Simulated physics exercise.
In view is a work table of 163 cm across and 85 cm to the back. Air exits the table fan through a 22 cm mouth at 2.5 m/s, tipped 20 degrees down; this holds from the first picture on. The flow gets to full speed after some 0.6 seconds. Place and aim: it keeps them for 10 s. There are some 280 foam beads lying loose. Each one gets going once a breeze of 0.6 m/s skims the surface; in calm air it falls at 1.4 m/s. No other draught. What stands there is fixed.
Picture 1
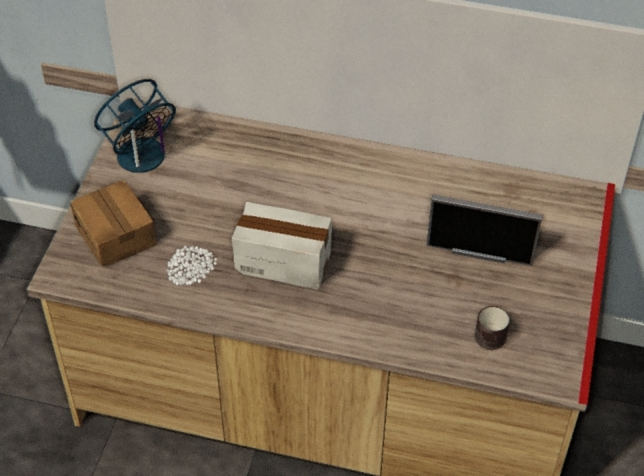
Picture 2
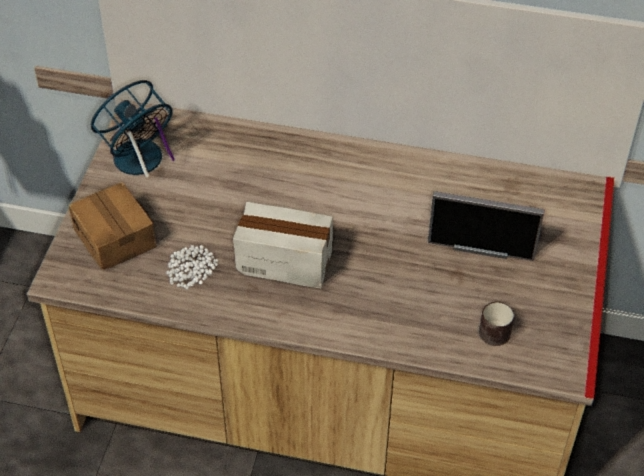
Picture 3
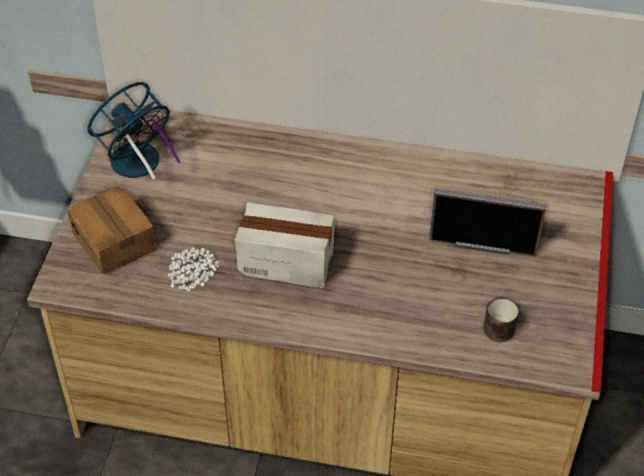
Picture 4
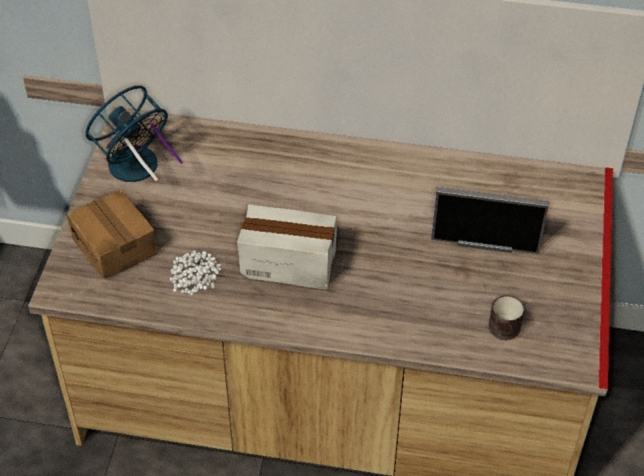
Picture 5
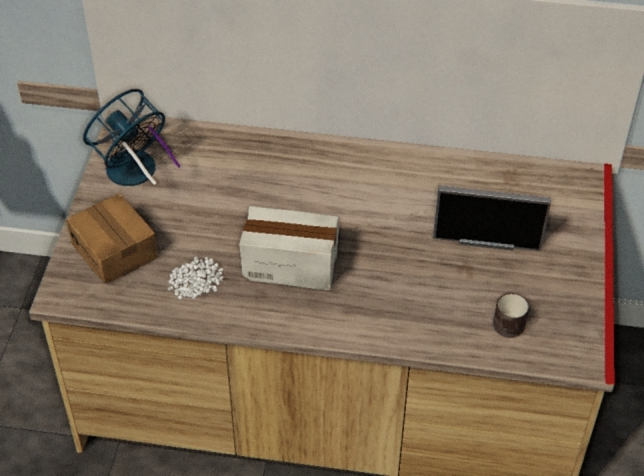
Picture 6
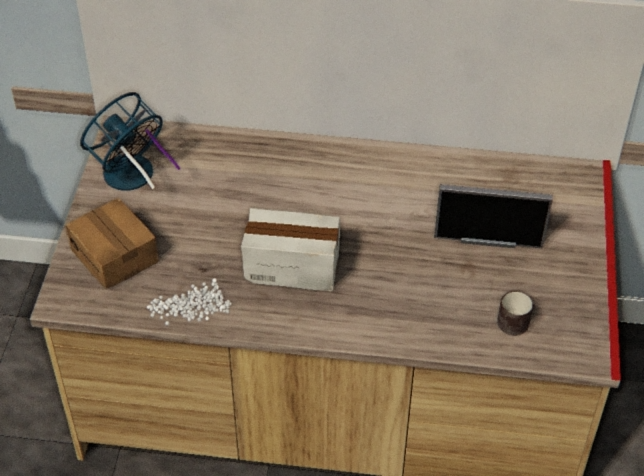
A wood-grained work table with pale cabinet fronts stands against a light panel, seen from above and in front. On it are a dark blue fan at back left, a brown box and white beads below, a white box mid-table, a black screen and dark cup at right, near a red edge. The camera drifts slightly throughout; late on, the beads shift and spread toward the front.
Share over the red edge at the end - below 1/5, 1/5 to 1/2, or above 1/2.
I expect the share ending over that edge to be below one fifth of them.
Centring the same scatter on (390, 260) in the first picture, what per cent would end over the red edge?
It would come to some 40 in a hundred.
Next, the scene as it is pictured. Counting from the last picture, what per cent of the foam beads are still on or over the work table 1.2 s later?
I'd put it near 10 per cent.
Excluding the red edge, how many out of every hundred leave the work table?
The share is about 100 %.
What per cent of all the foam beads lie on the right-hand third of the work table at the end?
Share at the end: Close to 0 %.
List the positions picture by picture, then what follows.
In the first picture, the middle of the foam beads is near (191, 266), none has stirred yet and the mouth of the table fan is at (135, 117).
In the second picture, the middle of the foam beads is near (189, 266), none has stirred yet and the red edge is centred on (605, 280).
In the third picture, the middle of the foam beads is near (190, 268), none has stirred yet, the top of a box is at (110, 217) and the top of a box is at (285, 227).
In the fourth picture, the middle of the foam beads is near (192, 272) and none has stirred yet.
In the fifth picture, the middle of the foam beads is near (196, 279), the farthest in sight from the table fan is at (216, 290) and about 20 % have left their places.
In the sixth picture, the middle of the foam beads is near (192, 303), the farthest in sight from the table fan is at (228, 312) and about 95 % have left their places.
Then, 1.2 s after the last picture, 7 % are on the move or not yet settled, 0 % are over the red edge.
Then, 2.4 s after the last picture, 5 % are on the move or not yet settled, 0 % are over the red edge.
Then, 4.7 s after the last picture, 4 % are on the move or not yet settled, 0 % are over the red edge.
Then, 9.2 s after the last picture, at the end, 0 % are over the red edge.
